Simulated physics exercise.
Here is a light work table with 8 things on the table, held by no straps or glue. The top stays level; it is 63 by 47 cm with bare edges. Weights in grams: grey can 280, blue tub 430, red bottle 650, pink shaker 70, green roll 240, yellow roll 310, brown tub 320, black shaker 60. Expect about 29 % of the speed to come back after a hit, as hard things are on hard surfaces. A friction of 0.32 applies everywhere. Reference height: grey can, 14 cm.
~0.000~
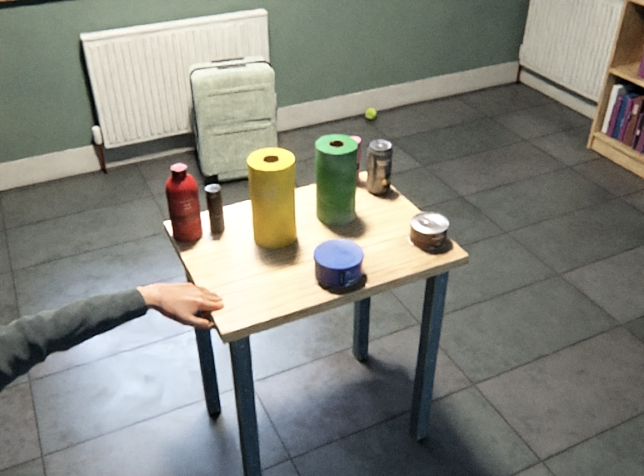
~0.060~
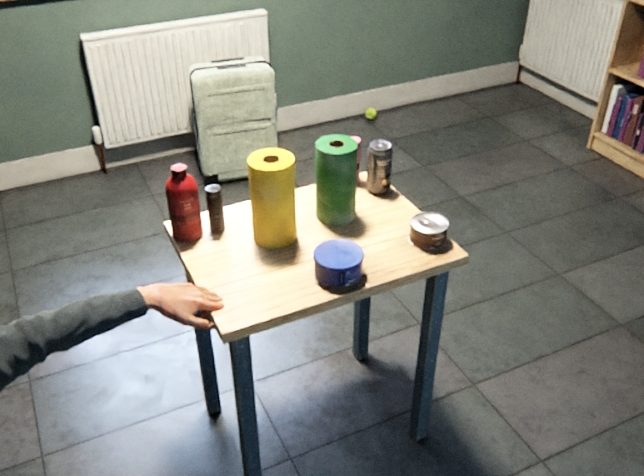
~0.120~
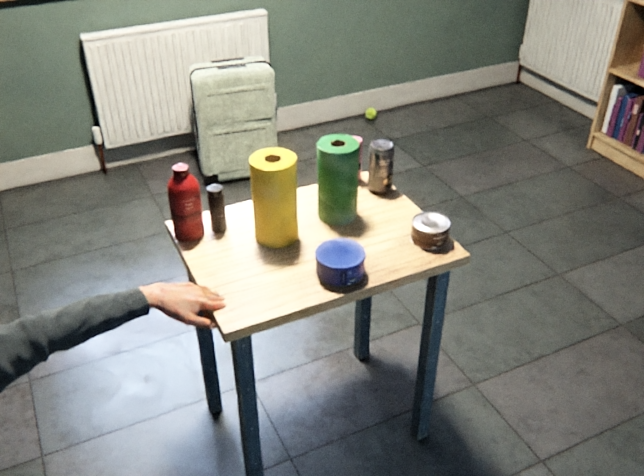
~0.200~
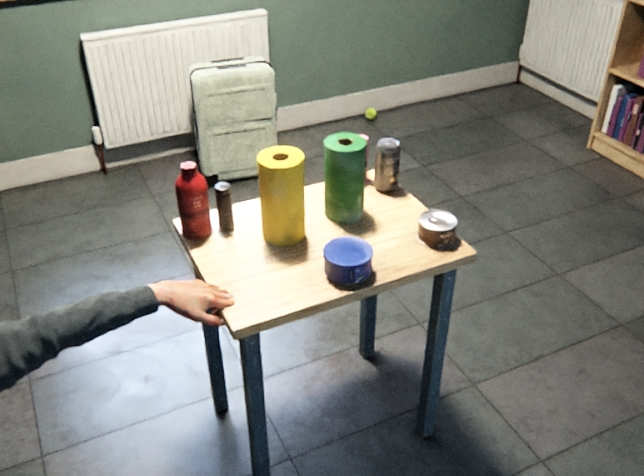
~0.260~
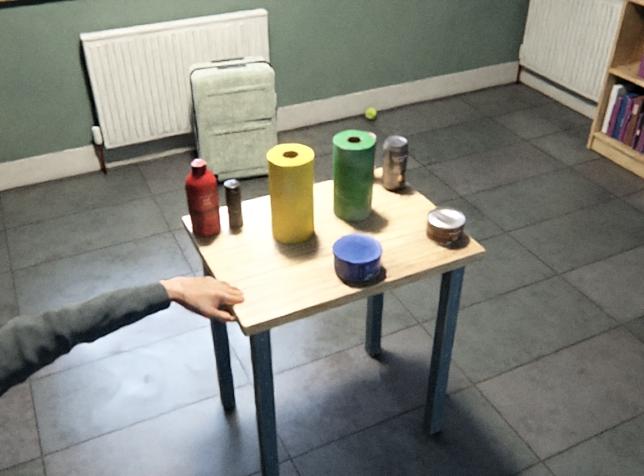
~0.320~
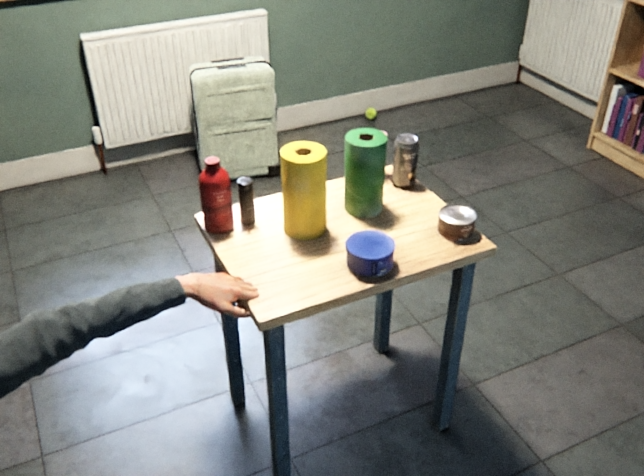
A light wooden table with blue-grey legs stands on a dark tiled floor, seen from above at an angle by a still camera, with a radiator, pale suitcase and bookshelf behind. Tall yellow and green rolls rise mid-table, with red bottle and dark shaker left, grey can behind, blue and brownish tubs nearer. A grey-sleeved hand at the near-left corner rests, then slides the table slightly rightward, objects riding along.
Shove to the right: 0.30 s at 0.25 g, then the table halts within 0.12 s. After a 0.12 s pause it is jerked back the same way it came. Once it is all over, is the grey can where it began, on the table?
No, the grey can has left.
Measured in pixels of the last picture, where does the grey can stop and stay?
Roughly at pixel (371, 358).
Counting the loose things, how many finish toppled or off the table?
I count 2.
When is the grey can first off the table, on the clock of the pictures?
0.6 s or so.
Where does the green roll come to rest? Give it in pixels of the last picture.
Roughly at (336, 181) in the last picture.
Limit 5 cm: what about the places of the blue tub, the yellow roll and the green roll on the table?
First, the blue tub stays in its position; second, the yellow roll stays in its position; third, the green roll stays in its position.
By 0.52 s, table shifted 15 cm; grey can 3 cm from its spot near (437, 154); black shaker tilted 5°; pink shaker 3 cm from its spot.
By 0.82 s, table shifted 10 cm; grey can now off the table; black shaker on its side; pink shaker 4 cm from its spot.
By 1.02 s, black shaker on its side; pink shaker 2 cm from its spot; red bottle 2 cm from its spot.
By 1.22 s, black shaker on its side.
When it is over (1.9 s), off the table, grey can; lying over on the table, black shaker; the other 6 within 5 cm of the start. In the last view, grey can near (371, 358).
